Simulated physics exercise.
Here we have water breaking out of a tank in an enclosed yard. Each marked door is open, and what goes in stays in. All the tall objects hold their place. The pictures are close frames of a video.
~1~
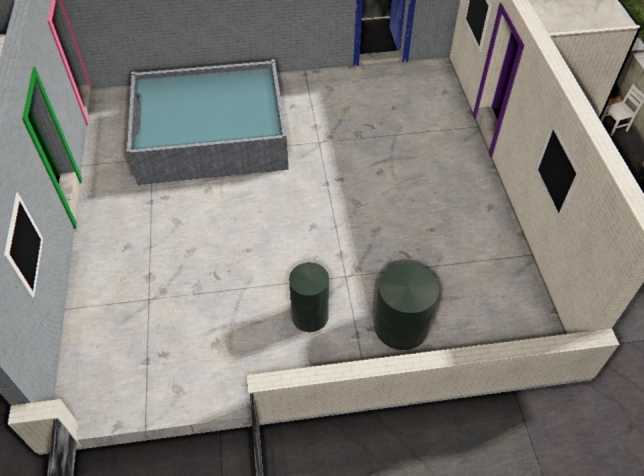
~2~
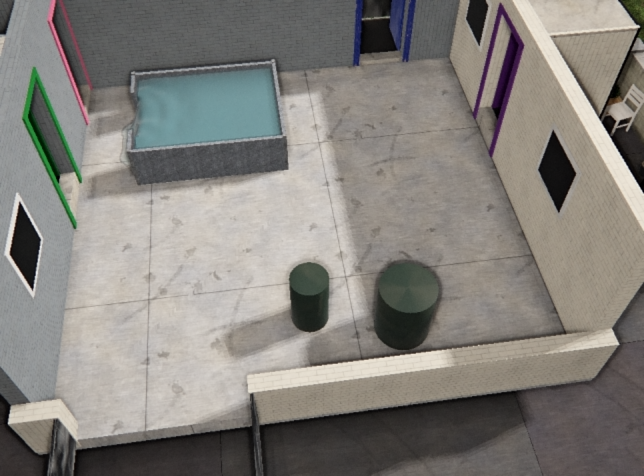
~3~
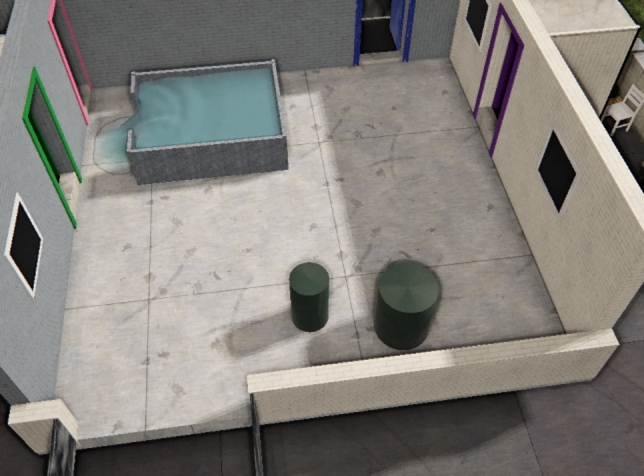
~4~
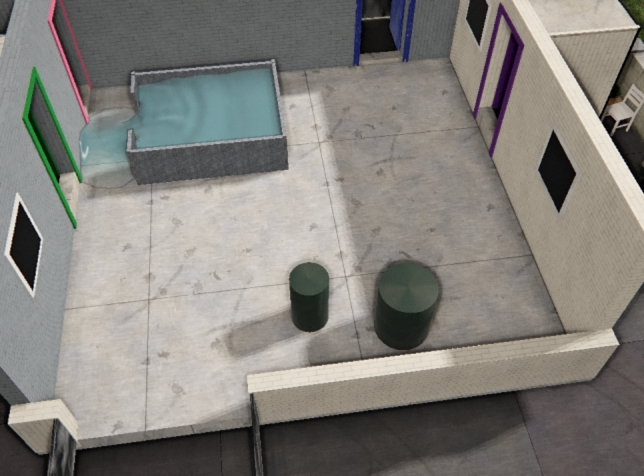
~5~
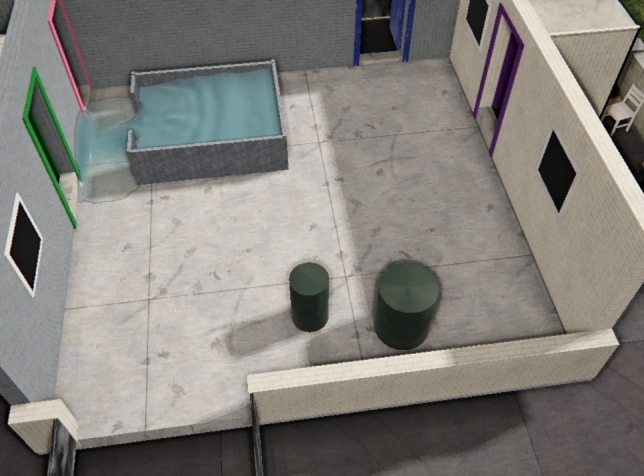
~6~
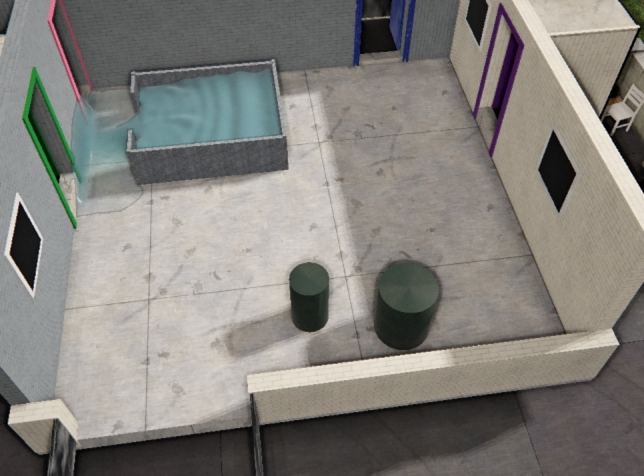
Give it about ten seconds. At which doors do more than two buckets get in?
One by one: The blue door holds within the limit; the purple door holds within the limit; the pink door floods; the green door holds within the limit.
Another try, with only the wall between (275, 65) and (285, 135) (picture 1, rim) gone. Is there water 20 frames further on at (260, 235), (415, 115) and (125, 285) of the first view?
One after the other: Dry, awash, no water.
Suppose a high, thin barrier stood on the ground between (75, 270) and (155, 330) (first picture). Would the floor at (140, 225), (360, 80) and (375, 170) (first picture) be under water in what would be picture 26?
One after the other: Awash, under water, dry.
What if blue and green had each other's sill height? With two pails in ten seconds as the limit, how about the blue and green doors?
In short: The blue door is under, the green door goes over.
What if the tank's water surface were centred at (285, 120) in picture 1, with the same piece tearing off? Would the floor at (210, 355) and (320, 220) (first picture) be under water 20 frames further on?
As listed: Under water, not flooded.
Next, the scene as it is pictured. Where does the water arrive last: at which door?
I say the purple-painted one.
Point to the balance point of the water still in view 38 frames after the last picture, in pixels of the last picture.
At about (233, 155).
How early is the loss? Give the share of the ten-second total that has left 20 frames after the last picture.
Near 30 in a hundred.
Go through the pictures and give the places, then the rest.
The tank at (206, 107) is whole and still, in the first frame.
The front is at a hidden place, out from the gap at (140, 134), in the second frame.
The front is at (107, 127), out from the gap at (140, 135), in the third frame.
Water pours out at (140, 135) and has run to (81, 178), in the fourth frame.
The front is at (90, 104), out from the gap at (140, 135), in the fifth frame.
The front is at (91, 92), out from the gap at (140, 134), in the sixth frame.
A moment on, water covers 10 % of the floor; the blue door not reached, the purple door not reached, the pink door under two buckets in, the green door wet at the sill, nothing in.
Next, water covers 25 % of the floor; the blue door not reached, the purple door not reached, the pink door over two buckets in, the green door wet at the sill, nothing in.
Then, water covers 45 % of the floor; the blue door wet at the sill, nothing in, the purple door not reached, the pink door far over two buckets in, the green door wet at the sill, nothing in.
Later, water covers 65 % of the floor; the blue door wet at the sill, nothing in, the purple door wet at the sill, nothing in, the pink door far over two buckets in, the green door wet at the sill, nothing in.
In the end, water covers 90 % of the floor; the blue door wet at the sill, nothing in, the purple door wet at the sill, nothing in, the pink door far over two buckets in, the green door wet at the sill, nothing in.
